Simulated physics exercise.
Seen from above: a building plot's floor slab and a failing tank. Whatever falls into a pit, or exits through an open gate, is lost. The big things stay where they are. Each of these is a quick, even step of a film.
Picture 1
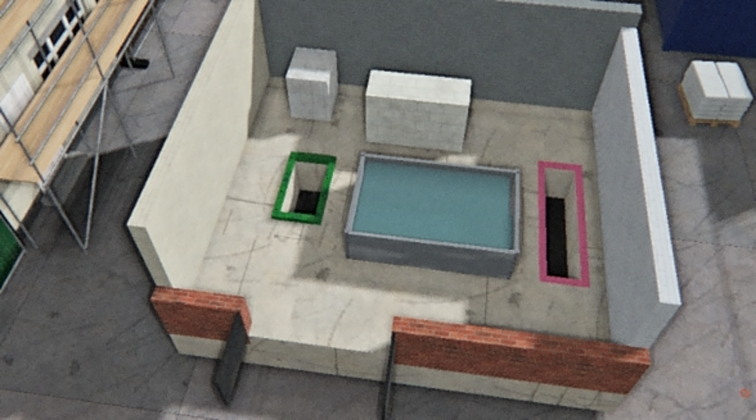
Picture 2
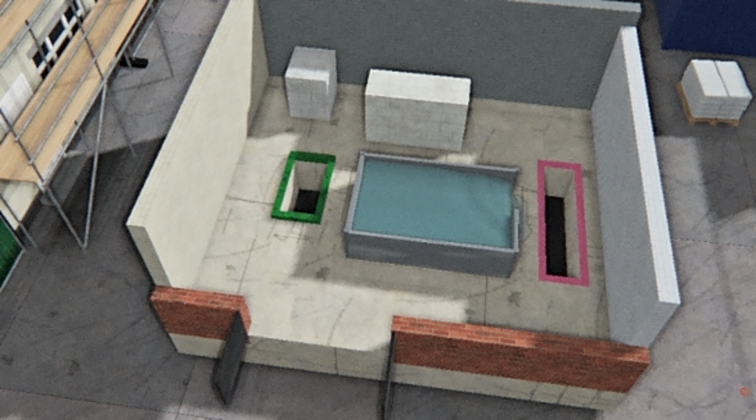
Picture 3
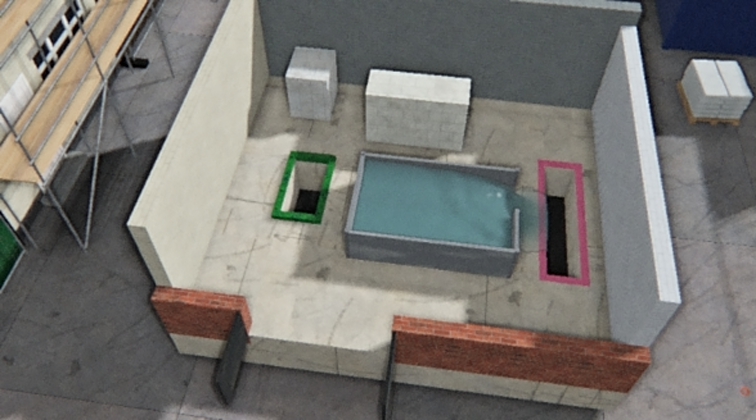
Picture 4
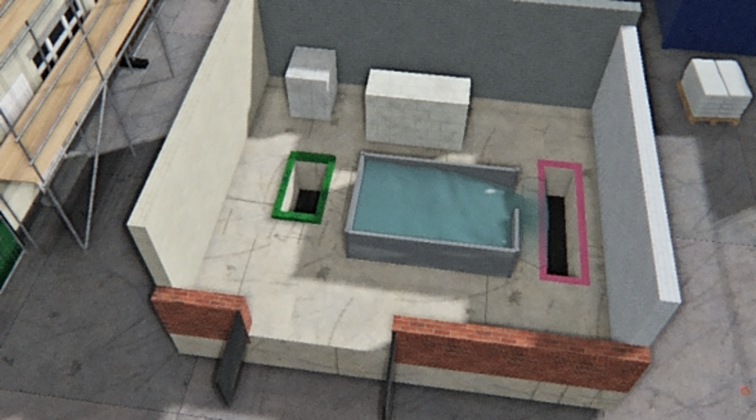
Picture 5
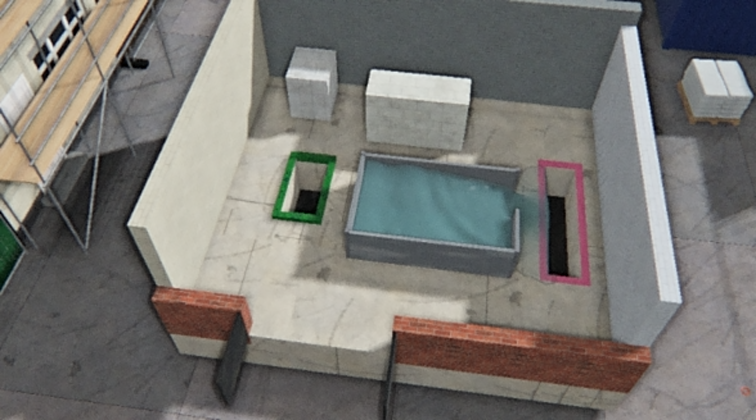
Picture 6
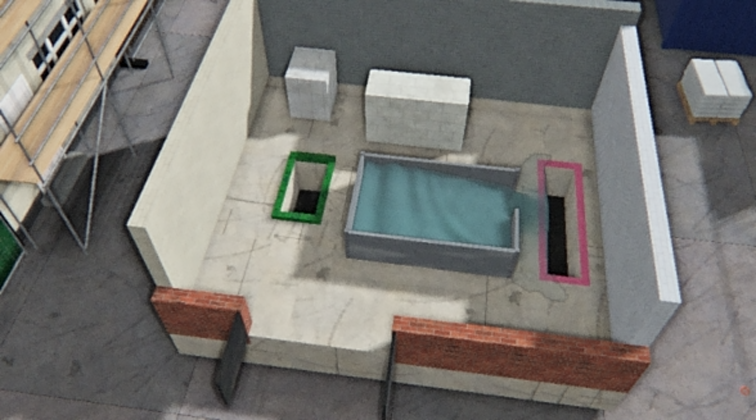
Water stirs in a grey open tank at the centre of a pale, cracked floor slab, seen from high above. Low brick walls edge the front, white blocks stand behind, a green-framed opening lies left and a pink-framed one right. A gap opens in the tank's right side, a faint stream pours out towards the pink frame, and ripples cross the surface while the camera stays still.
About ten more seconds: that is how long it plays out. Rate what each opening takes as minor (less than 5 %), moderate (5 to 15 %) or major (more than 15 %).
The gate - minor, the green pit - minor, the pink pit - major.
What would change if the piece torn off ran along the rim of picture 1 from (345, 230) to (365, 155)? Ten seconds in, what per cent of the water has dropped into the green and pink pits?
Out of every hundred parts, green takes 30 and pink takes 4.
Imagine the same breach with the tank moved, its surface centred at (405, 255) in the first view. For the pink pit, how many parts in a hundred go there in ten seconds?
The pink pit gets 65 per cent.
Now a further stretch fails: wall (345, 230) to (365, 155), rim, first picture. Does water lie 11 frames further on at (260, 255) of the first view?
Submerged.
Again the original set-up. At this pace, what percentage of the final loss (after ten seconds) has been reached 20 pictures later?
Something close to 60 percent by that point.
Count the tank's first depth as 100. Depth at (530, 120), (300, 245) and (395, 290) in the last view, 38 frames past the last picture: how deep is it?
Some 2, 0 and 0 in a hundred.
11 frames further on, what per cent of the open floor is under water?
About 5 per cent.
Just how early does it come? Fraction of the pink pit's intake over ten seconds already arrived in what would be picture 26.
I get 60 per cent.
A moment on, water covers 5 % of the floor; the gate 0 %, the green pit 0 %, the pink pit 19 %.
Next, water covers 5 % of the floor; the gate 0 %, the green pit 0 %, the pink pit 33 %.
Then, water covers 5 % of the floor; the gate 0 %, the green pit 0 %, the pink pit 47 %.
Later, water covers 5 % of the floor; the gate 0 %, the green pit 0 %, the pink pit 65 %.
In the end, water covers 5 % of the floor; the gate 0 %, the green pit 0 %, the pink pit 79 %.
